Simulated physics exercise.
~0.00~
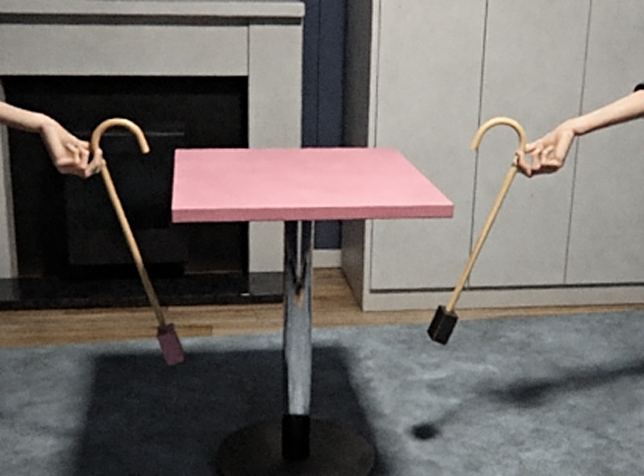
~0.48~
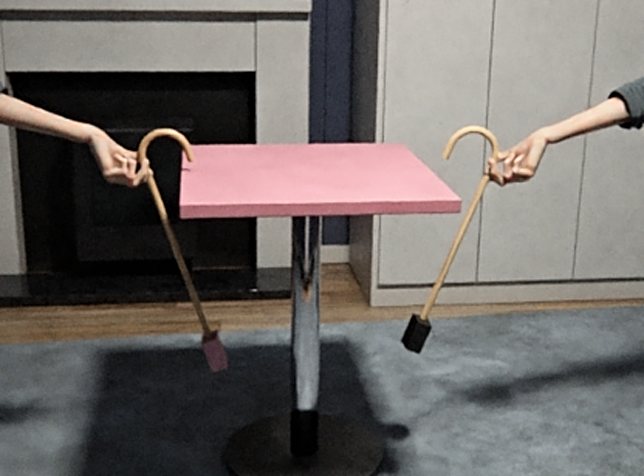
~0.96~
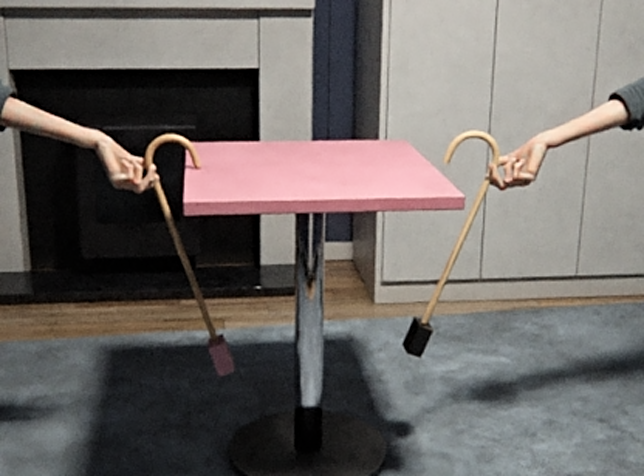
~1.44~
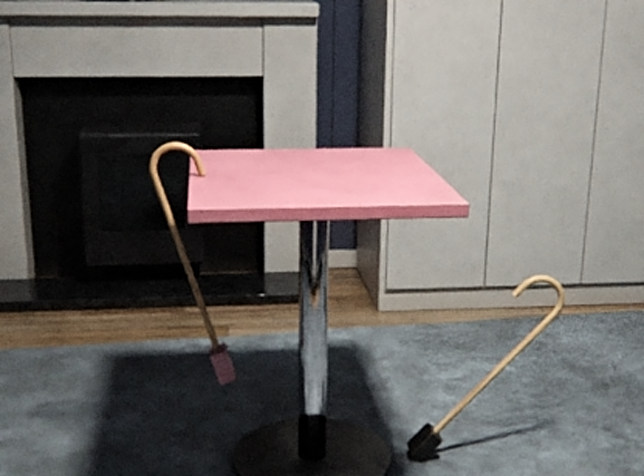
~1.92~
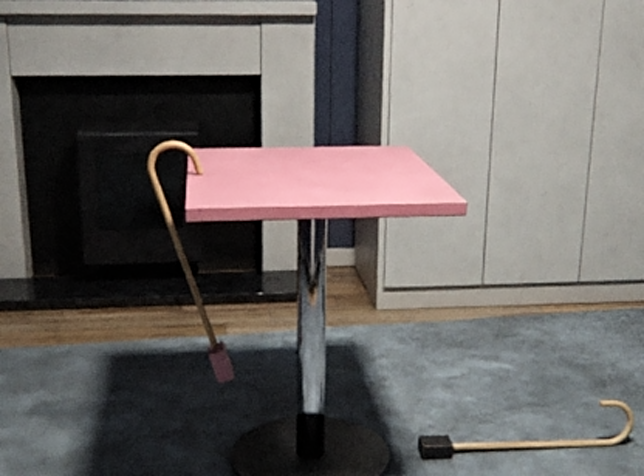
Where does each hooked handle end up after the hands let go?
The one with the pink end stays hanging from the left edge of the table. The one with the black end falls and lies on the carpet to the right.
In a room with a fireplace, two hands brought hooked wooden handles to opposite edges of a pink table and let go; the pink-ended one stayed hooked on the left, while the black-ended one dropped and ended up lying on the carpet.
